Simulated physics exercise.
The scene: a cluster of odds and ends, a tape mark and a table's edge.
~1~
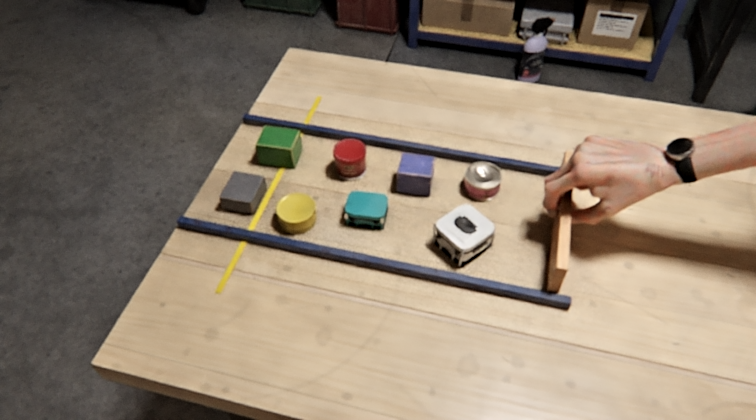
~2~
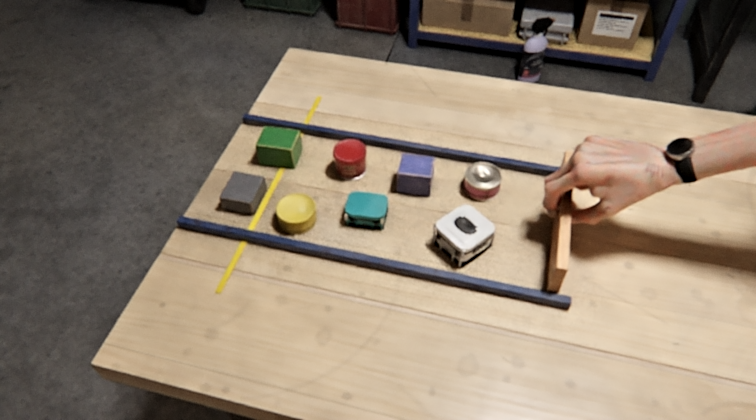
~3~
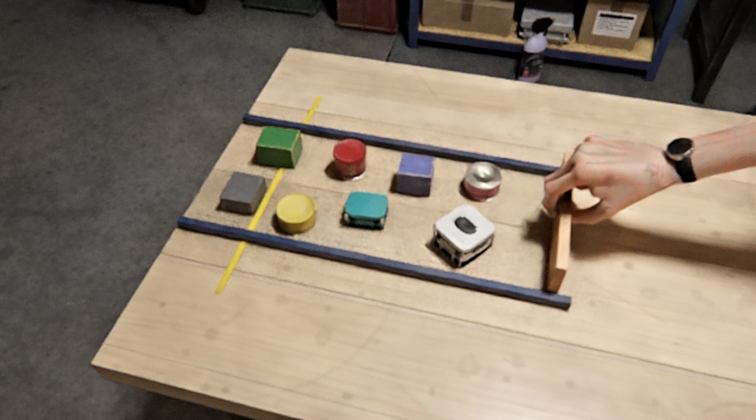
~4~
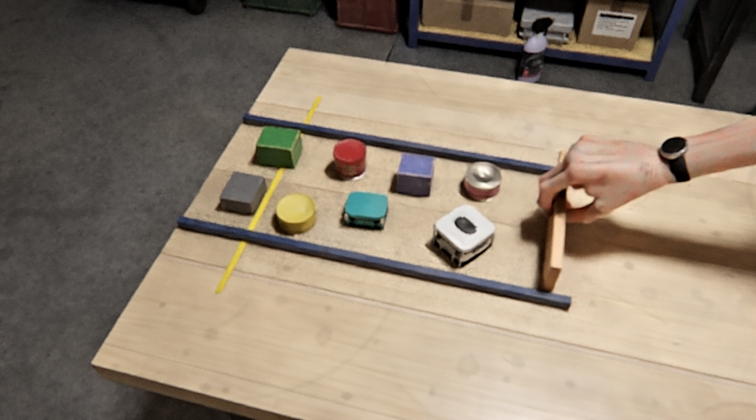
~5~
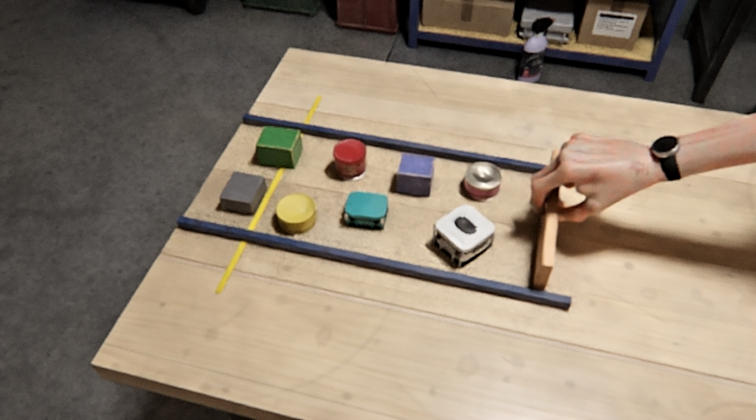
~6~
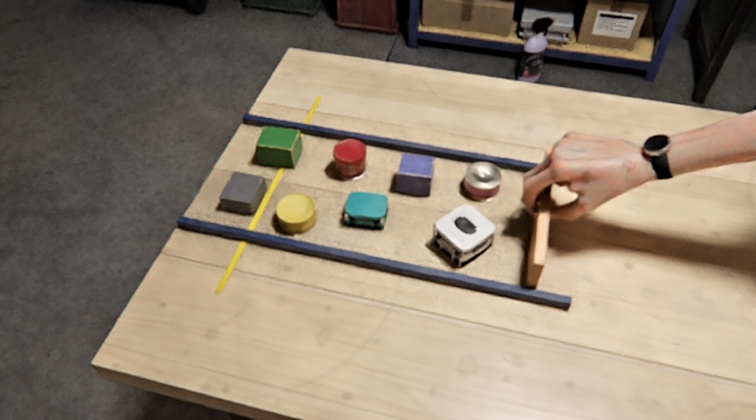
A hand slides a wooden board slightly left between two rails toward several still objects.
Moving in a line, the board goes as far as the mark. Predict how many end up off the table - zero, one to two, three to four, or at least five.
One to two end up off the table.
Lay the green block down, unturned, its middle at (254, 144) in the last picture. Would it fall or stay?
Well, the green block does not stay.
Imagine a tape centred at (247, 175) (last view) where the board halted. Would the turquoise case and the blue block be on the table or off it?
In that case the turquoise case tips off, and the blue block does not drop.
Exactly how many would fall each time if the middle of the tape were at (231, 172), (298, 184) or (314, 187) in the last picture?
In order, the counts are 5, 0 and 0.
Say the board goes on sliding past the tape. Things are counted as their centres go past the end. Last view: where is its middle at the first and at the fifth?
Near (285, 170) first, near (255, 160) second.
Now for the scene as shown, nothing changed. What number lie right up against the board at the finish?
Well, it touches 3.
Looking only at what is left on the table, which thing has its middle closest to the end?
The one is the yellow tub.
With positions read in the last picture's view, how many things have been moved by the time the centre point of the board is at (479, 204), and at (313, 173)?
Counts: 2 and 8.
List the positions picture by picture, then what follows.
The first frame shows grey block (244, 193); green block (280, 147); yellow tub (297, 214); board (562, 219); tape (276, 180).
The second frame shows green block (280, 148); board (562, 219).
The third frame shows yellow tub (297, 214); pink tin (483, 182).
The fourth frame shows grey block (244, 193); white case (464, 235).
The fifth frame shows green block (280, 148); turquoise case (367, 211).
The sixth frame shows grey block (244, 193); green block (280, 148); yellow tub (297, 214); board (541, 215); tape (276, 180).
A little later, none off yet; grey block at rest near (244, 193); green block at rest near (280, 148); yellow tub at rest near (297, 214).
When it is over, the number that fall off is one or two; down, green block and grey block.
